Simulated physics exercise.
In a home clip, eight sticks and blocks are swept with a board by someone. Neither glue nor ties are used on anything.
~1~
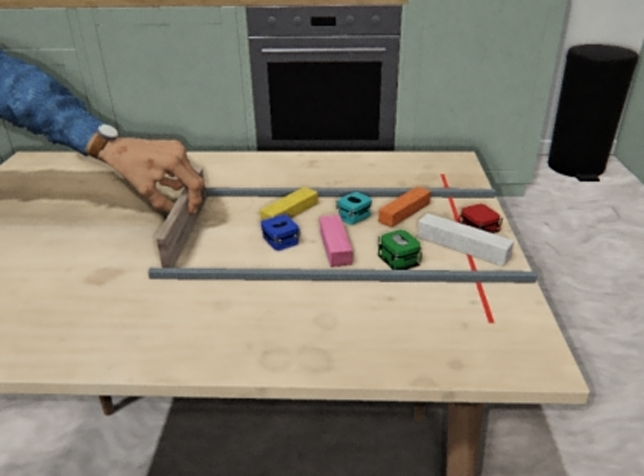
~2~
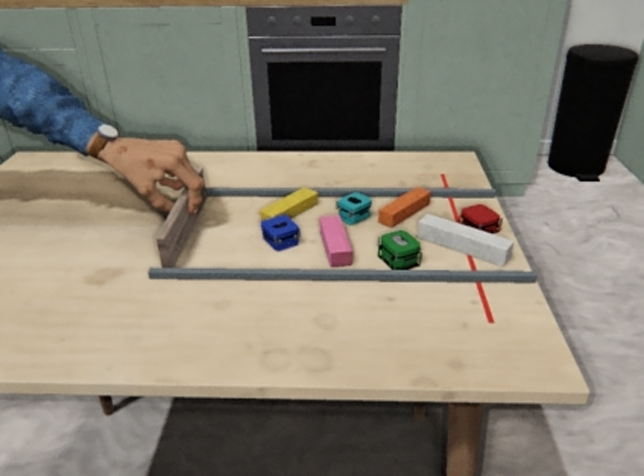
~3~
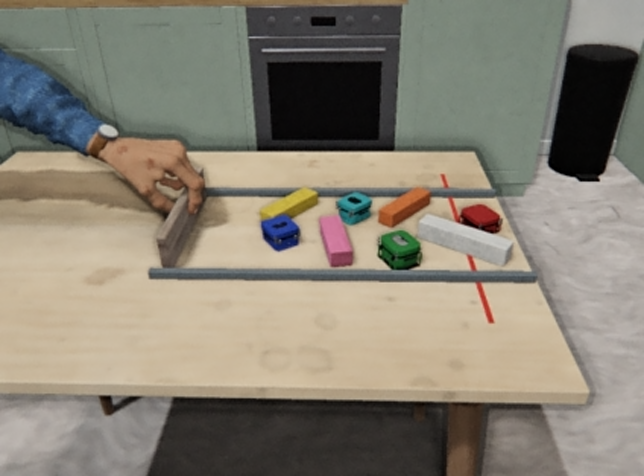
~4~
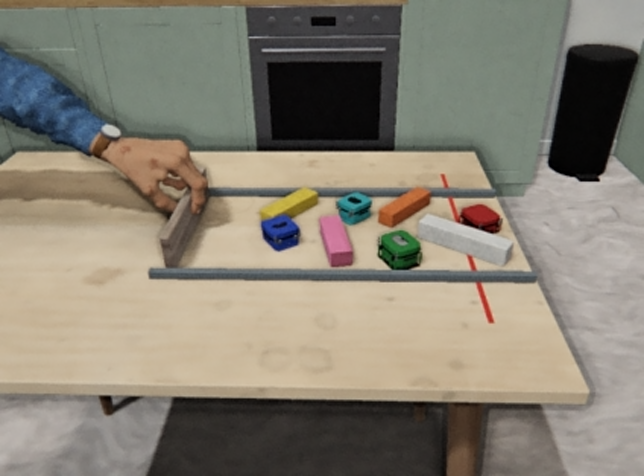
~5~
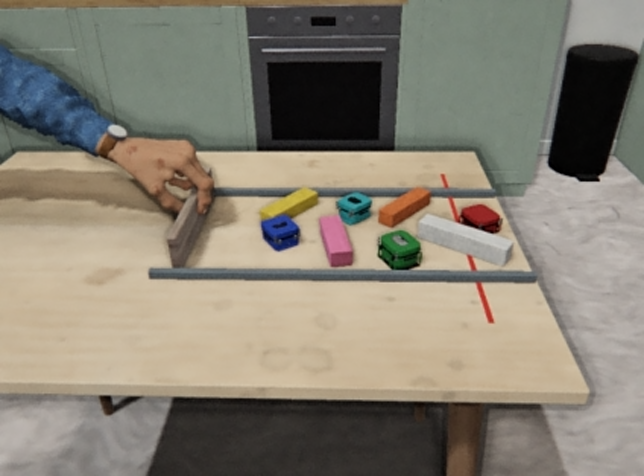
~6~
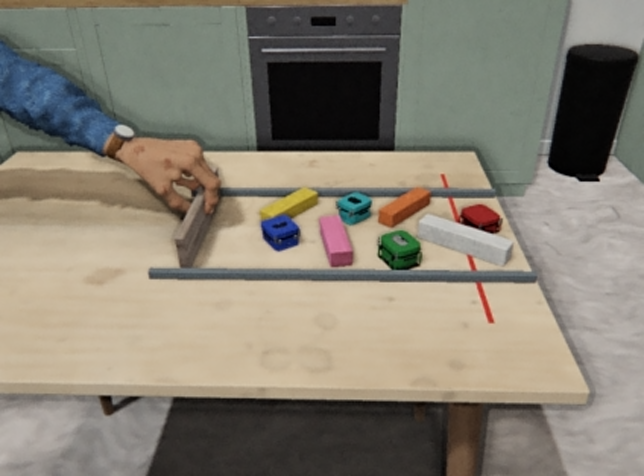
In the video, a hand holds a board upright at the left of eight colourful sticks and blocks lying between two rails on a wooden table, then slides it slightly to the right while the objects stay still.
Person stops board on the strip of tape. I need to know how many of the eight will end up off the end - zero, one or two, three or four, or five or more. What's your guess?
I'd say three or four.
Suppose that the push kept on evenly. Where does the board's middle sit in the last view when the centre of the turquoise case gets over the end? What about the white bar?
The middle is at (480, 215) when it's the turquoise case, and at (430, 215) when it's the white bar.
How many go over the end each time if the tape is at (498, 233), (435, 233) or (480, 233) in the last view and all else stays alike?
Counts per try, in order: 6 / 2 / 5.
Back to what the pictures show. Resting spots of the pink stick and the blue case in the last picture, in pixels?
The pink stick at (509, 242), the blue case at (482, 239).
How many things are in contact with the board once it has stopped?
Counting them up gives 2.
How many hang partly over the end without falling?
Overhang count: 0.
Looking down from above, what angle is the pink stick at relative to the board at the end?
Roughly 0° out of line.
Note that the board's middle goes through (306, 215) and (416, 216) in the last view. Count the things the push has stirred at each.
That makes 3 at the first spot and 8 at the second.
Soon after, none off yet; red case at rest near (480, 221); white bar at rest near (464, 239); orange bar at rest near (405, 207).
In the end, the number that fall off is three or four; gone, green case, orange bar, white bar and red case.
